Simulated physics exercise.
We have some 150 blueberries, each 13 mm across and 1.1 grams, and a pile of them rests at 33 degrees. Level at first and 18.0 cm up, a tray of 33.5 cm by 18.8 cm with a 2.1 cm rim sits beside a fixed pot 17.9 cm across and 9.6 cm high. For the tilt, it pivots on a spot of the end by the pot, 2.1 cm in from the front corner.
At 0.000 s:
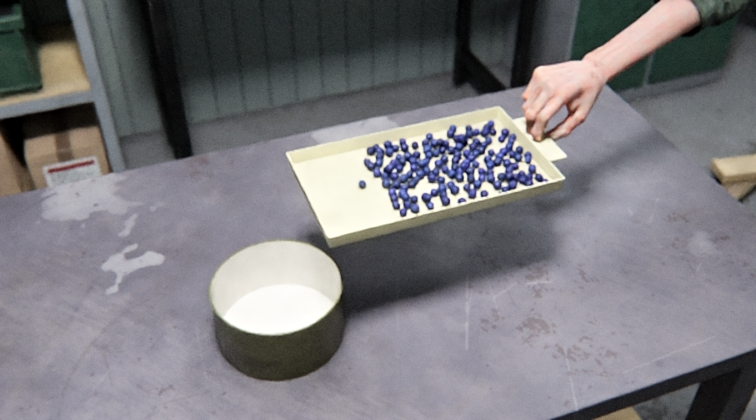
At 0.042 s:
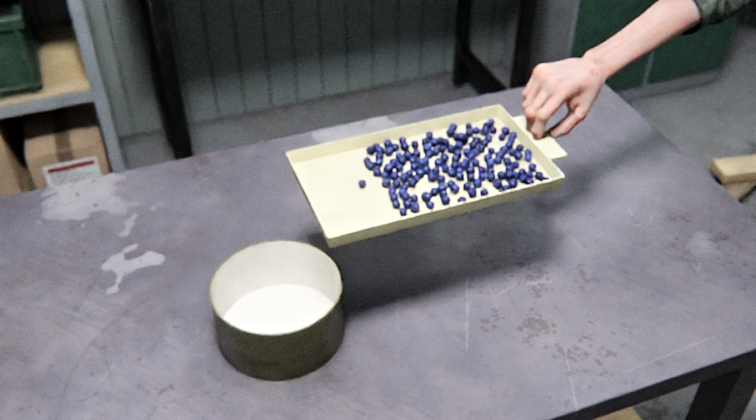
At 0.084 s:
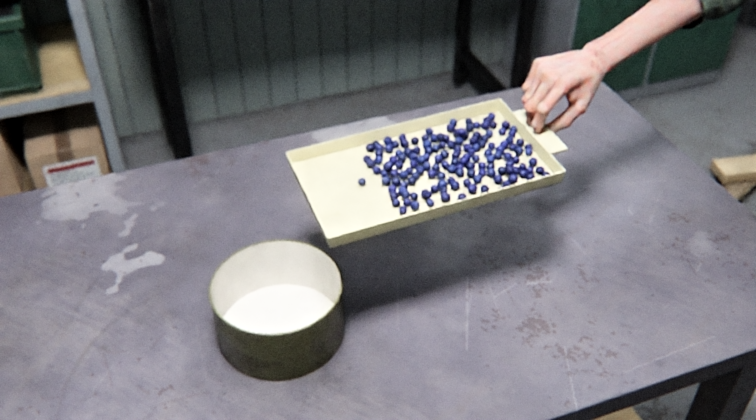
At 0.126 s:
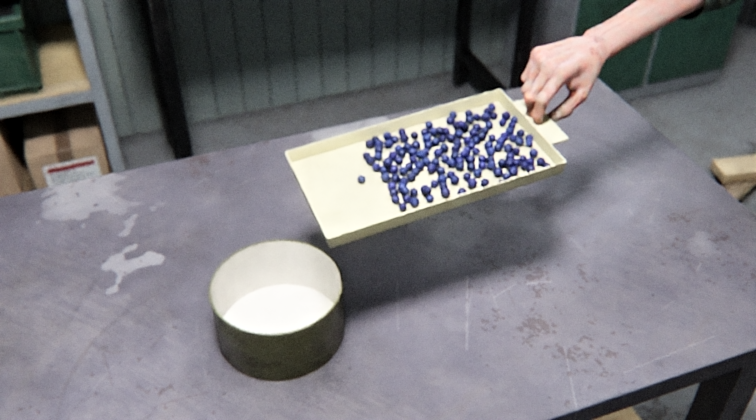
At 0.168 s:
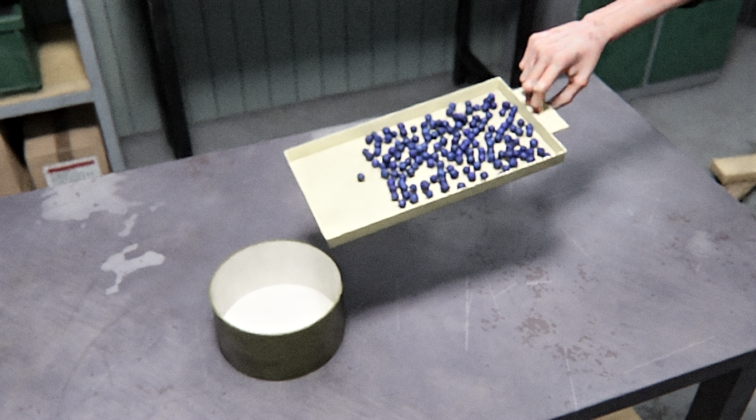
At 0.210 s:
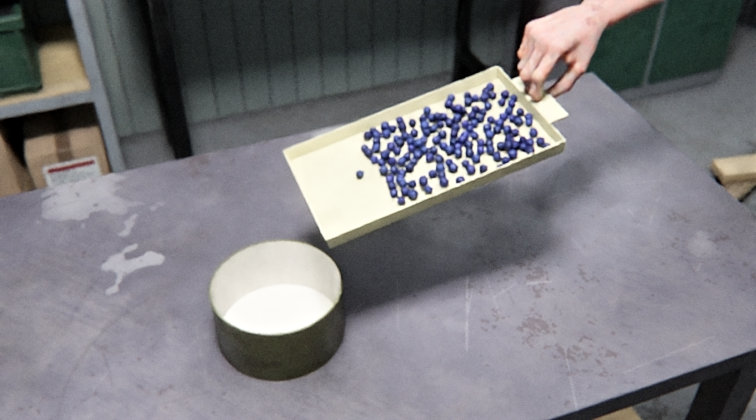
A hand slowly raises the right end of a cream tray of dark blue berries.
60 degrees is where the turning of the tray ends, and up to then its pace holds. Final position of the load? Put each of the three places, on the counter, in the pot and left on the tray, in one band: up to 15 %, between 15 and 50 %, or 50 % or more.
Counter: Up to 15 %; pot: Between 15 and 50 %; tray: 50 % or more.
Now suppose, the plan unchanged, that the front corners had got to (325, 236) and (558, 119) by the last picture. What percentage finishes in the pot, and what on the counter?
Pot: 25, counter: 25.
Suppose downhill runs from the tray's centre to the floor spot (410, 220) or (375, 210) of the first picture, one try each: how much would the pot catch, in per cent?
Roughly 0 % for the first direction, roughly 15 % for the second.
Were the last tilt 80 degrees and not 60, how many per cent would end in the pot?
Roughly 30 percent.
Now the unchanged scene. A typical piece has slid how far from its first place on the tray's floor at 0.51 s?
5 cm.
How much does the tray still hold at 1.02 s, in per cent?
Close to 75 in a hundred.
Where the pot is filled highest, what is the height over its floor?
It reaches roughly 1.5 cm.
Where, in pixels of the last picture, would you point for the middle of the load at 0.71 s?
Near (332, 176).
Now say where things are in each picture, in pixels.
The first picture shows tray tilt 0 degrees, front corners at (330, 235) and (562, 177); middle of the pieces at (455, 167); pot at (276, 284).
The second picture shows tray tilt 1 degrees, front corners at (330, 235) and (562, 176); middle of the pieces at (455, 166).
The third picture shows tray tilt 2 degrees, front corners at (330, 236) and (563, 170); middle of the pieces at (455, 162).
The fourth picture shows tray tilt 5 degrees, front corners at (329, 236) and (563, 161), lowest corner left front; middle of the pieces at (455, 156).
The fifth picture shows tray tilt 9 degrees, front corners at (328, 237) and (563, 150), lowest corner left front; middle of the pieces at (454, 149).
The sixth picture shows tray tilt 12 degrees, front corners at (327, 237) and (563, 140), lowest corner left front; middle of the pieces at (453, 142); pot at (276, 284). Its pace works out near 80 degrees a second.
After 0.51 s, tilt 36 degrees; the tray holds 100 %, the pot 0 %.
Then, at 0.71 s, tilt 52 degrees; the tray holds 100 %, the pot 0 %.
After 1.02 s, tilt 60 degrees; the tray holds 75 %, the pot 20 %.
By 1.7 s all is still; counter 0 %, pot 25 %, tray 75 %.
